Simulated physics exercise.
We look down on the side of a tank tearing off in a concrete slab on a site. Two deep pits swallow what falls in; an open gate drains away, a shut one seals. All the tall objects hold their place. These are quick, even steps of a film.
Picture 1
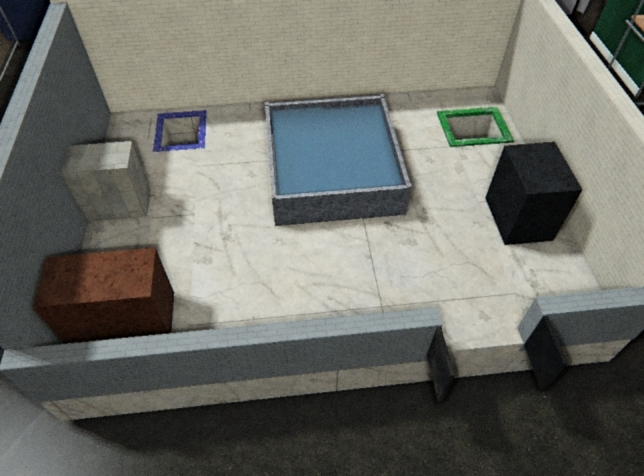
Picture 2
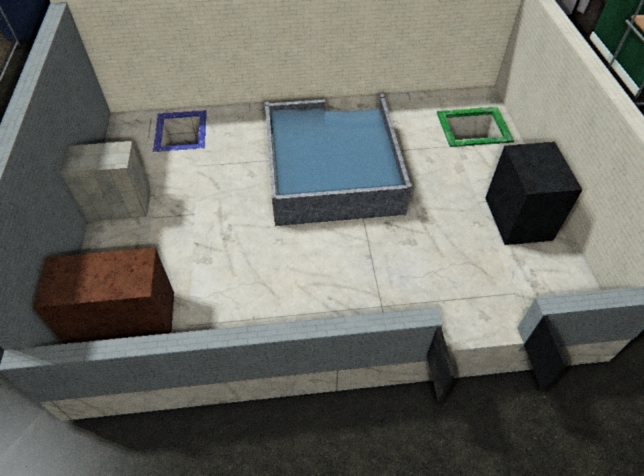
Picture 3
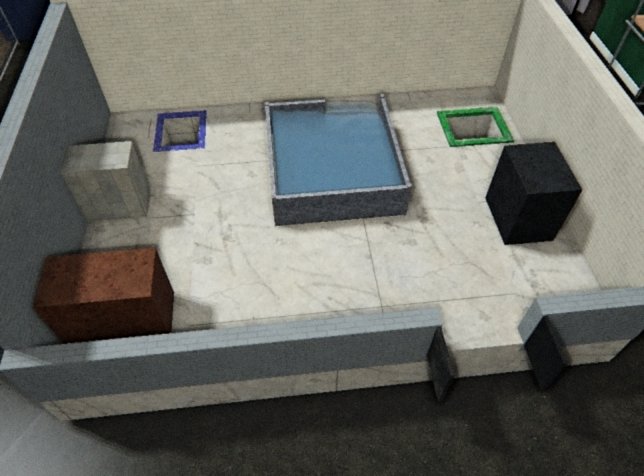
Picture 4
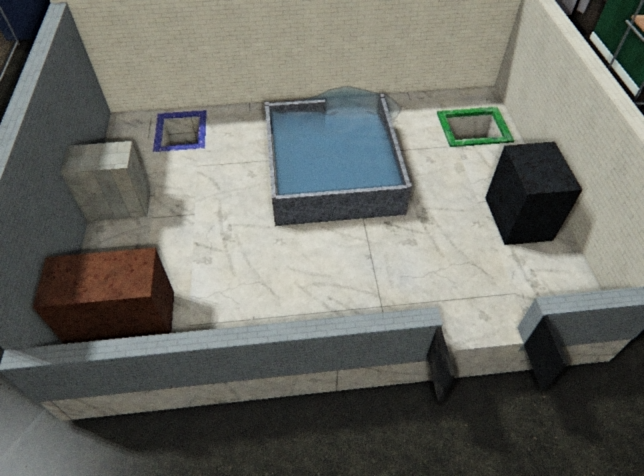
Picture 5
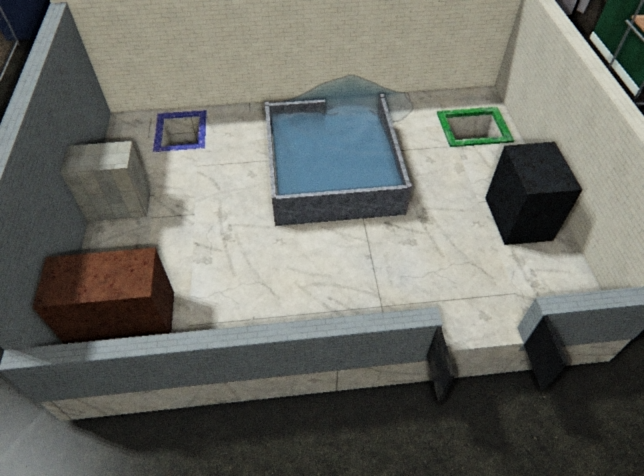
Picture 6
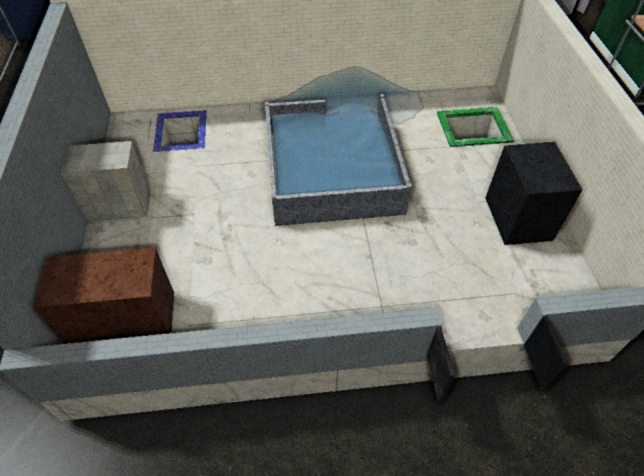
In a walled, pale-floored yard, a raised tank of blue water opens at its far side, water spreading out behind it.
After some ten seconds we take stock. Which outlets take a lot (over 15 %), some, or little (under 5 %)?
One by one: The gate takes not even 5 %; the blue pit takes above 15 %; the green pit takes above 15 %.
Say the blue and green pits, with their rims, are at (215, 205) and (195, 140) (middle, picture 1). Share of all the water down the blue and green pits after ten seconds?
In per cent: Blue 6, green 12.
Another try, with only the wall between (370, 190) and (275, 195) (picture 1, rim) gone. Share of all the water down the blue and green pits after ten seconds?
Per cent: Blue 10, green 0.
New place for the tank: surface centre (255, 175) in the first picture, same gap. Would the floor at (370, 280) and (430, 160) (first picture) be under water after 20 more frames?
One after the other: No water, under water.
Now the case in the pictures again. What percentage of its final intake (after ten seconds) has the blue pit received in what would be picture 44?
Some 65 per cent.
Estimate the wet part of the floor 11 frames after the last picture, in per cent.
Close to 25 %.
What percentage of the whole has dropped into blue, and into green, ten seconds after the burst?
Near 22 and 24 in a hundred.
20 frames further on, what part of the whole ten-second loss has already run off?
Some 35 per cent.
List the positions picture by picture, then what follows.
Still water in the open tank at (333, 146), in the first frame.
Water pours out on the open tank's far side and has run to a hidden place, in the second frame.
Water pours out on the open tank's far side and has run to a hidden place, in the third frame.
Water pours out on the open tank's far side and has run to (307, 100), in the fourth frame.
The front is at (288, 101), out from the gap on the open tank's far side, in the fifth frame.
Water pours out on the open tank's far side and has run to (272, 103), in the sixth frame.
A moment on, water covers 15 % of the floor; the gate 0 %, the blue pit 0 %, the green pit 0 %.
Next, water covers 25 % of the floor; the gate 0 %, the blue pit 2 %, the green pit 2 %.
Then, water covers 35 % of the floor; the gate 0 %, the blue pit 8 %, the green pit 8 %.
Later, water covers 50 % of the floor; the gate 0 %, the blue pit 15 %, the green pit 18 %.
In the end, water covers 70 % of the floor; the gate 0 %, the blue pit 23 %, the green pit 24 %.
